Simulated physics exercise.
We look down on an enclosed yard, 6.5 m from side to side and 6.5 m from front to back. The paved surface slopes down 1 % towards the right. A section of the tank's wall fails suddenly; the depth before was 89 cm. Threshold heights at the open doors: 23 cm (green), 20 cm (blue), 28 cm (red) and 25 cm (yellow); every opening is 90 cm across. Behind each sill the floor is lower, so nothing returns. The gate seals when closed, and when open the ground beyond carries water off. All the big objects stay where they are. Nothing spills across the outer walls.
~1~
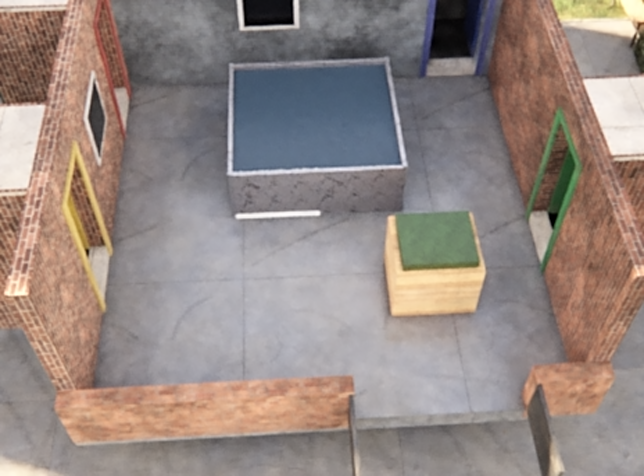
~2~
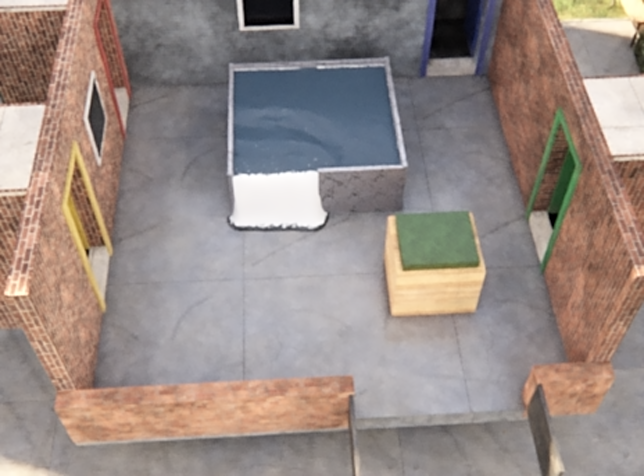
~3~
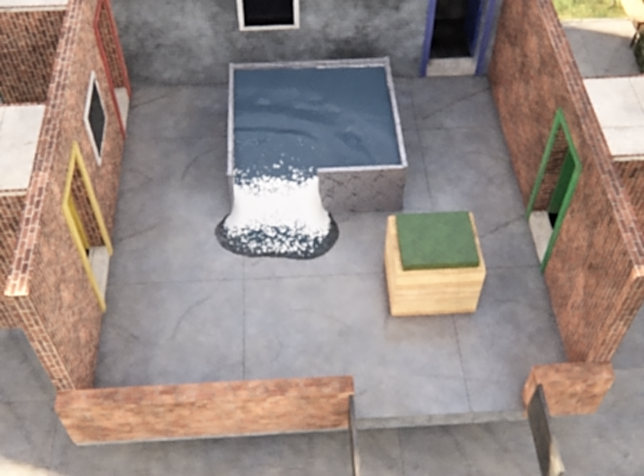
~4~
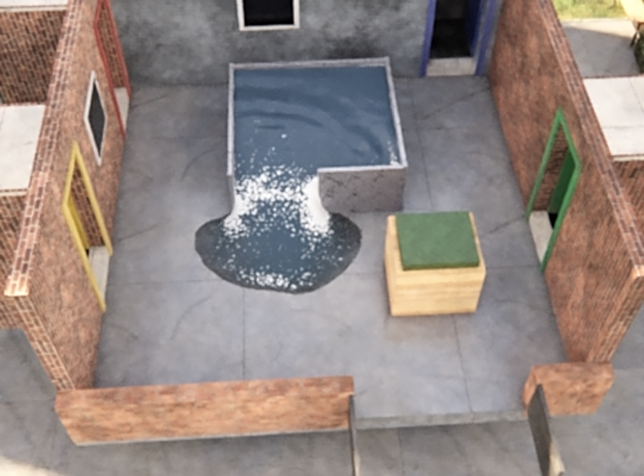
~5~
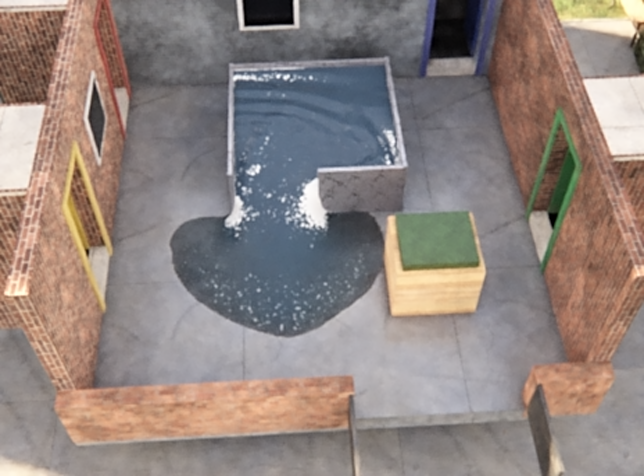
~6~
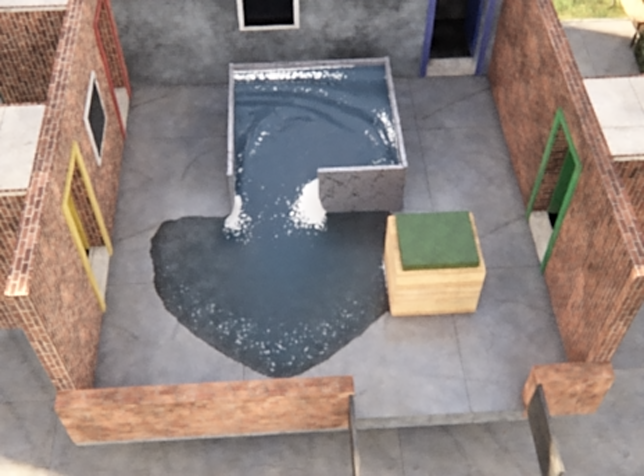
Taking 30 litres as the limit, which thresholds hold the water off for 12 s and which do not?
The water let in: At the green door it keeps below the limit; at the blue door it stays under the limit; at the red door it does not reach the limit; at the yellow door it keeps below the limit.
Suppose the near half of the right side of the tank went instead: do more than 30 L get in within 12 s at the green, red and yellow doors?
Against that limit: Green past it, red not over, yellow below.
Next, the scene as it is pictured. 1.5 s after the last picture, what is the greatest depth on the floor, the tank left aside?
Up to some 60 cm.
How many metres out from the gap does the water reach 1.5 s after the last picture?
Roughly 4.2 m.
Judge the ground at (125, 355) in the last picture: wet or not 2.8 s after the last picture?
It is flooded.
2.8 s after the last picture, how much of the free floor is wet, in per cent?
Near 50 per cent is wet.
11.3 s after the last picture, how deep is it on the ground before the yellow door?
Roughly 6.5 cm deep.
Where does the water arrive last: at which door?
It is the blue one.
Then, 0.7 s after the last picture water covers 40 % of the floor and is deepest (54 cm) near (265, 217); green door not reached, blue door not reached, red door not reached, yellow door 5 cm at the sill, 0 L in.
Then, 1.5 s after the last picture water covers 40 % of the floor and is deepest (60 cm) near (105, 414); green door 1 cm at the sill, 0 L in, blue door not reached, red door not reached, yellow door 13 cm at the sill, 0 L in.
Then, 2.8 s after the last picture water covers 50 % of the floor and is deepest (34 cm) near (255, 336); green door 2 cm at the sill, 0 L in, blue door not reached, red door not reached, yellow door 22 cm at the sill, 0 L in.
Then, 6.3 s after the last picture water covers 95 % of the floor and is deepest (22 cm) near (576, 390); green door 8 cm at the sill, 0 L in, blue door 2 cm at the sill, 0 L in, red door 10 cm at the sill, 0 L in, yellow door 12 cm at the sill, 0 L in.
Then, 11.3 s after the last picture water covers 100 % of the floor and is deepest (19 cm) near (490, 86); green door 6 cm at the sill, 0 L in, blue door 17 cm at the sill, 0 L in, red door 11 cm at the sill, 0 L in, yellow door 6 cm at the sill, 0 L in.
